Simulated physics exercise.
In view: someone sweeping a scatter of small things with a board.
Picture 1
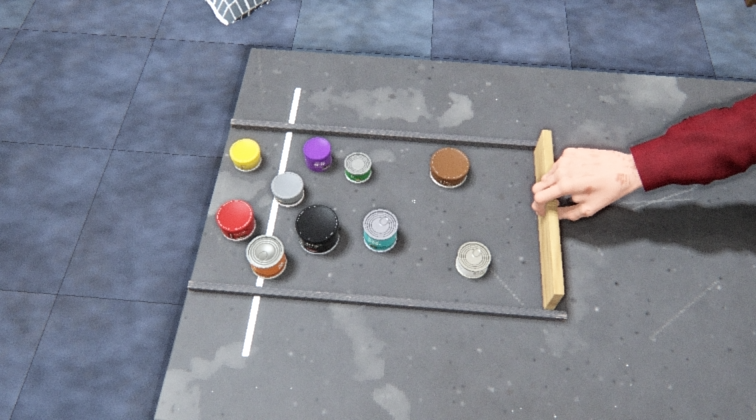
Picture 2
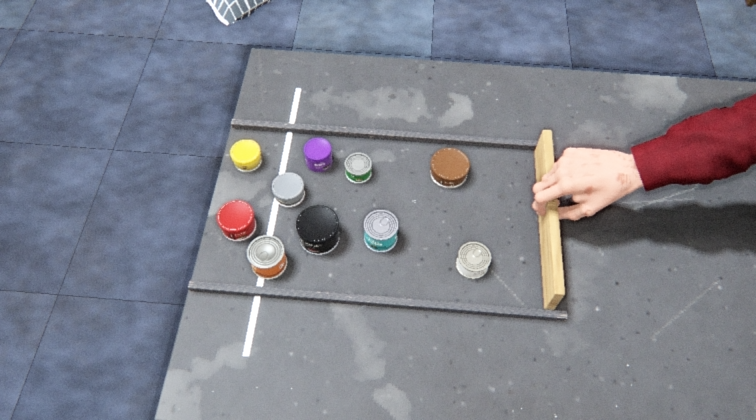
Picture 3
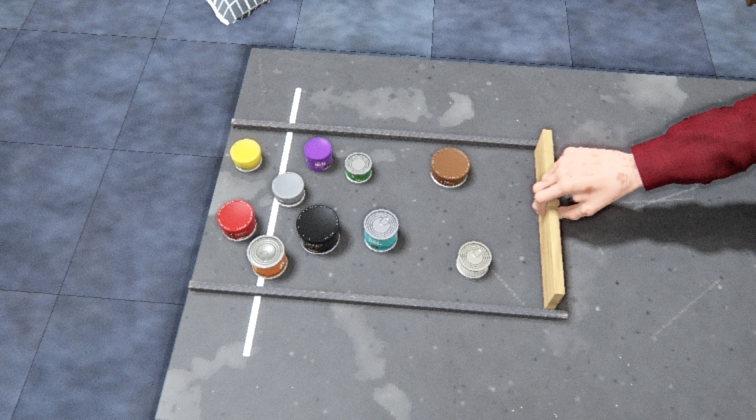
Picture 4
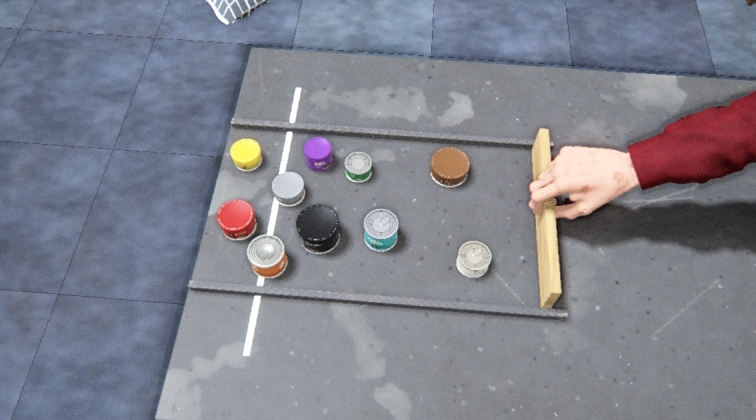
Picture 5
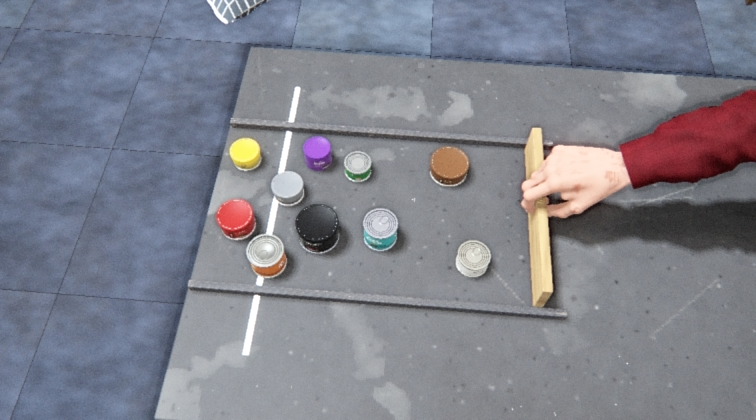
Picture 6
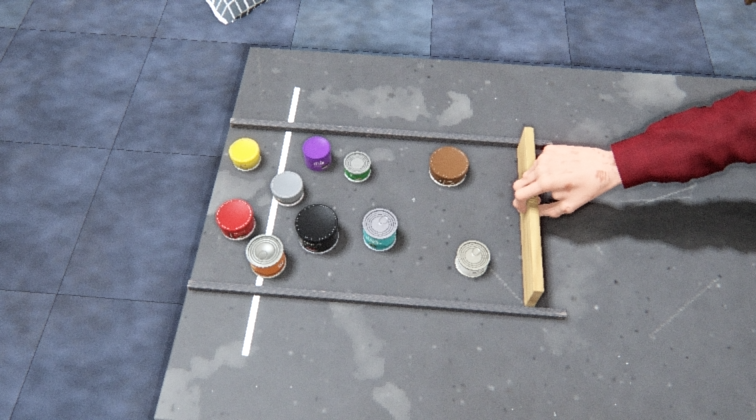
A hand in a red sleeve held a wooden board upright at the right, then slid it slightly left between two dark rails, while the scattered colourful pots and tins ahead of it stayed put.
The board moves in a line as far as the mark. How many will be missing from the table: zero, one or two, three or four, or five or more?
The number that fall off is one or two.
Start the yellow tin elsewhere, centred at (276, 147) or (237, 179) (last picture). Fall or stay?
Place by place, it drops off; holds on.
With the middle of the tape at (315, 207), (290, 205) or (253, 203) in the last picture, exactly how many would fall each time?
Try by try, 0, 1 and 4.
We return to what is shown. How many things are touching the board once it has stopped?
4 of them.
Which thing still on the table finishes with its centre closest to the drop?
That is the yellow tin.
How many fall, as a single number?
Exactly 1.
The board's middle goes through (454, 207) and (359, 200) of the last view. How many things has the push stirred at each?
The counts are 2 and 6.
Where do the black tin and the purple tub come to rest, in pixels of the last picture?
About (216, 225), and the other about (238, 135).
Soon after, none off yet; yellow tin at rest near (246, 155); red pot at rest near (236, 220); orange tin at rest near (267, 257).
In the end, the number that fall off is one or two; gone, red pot.
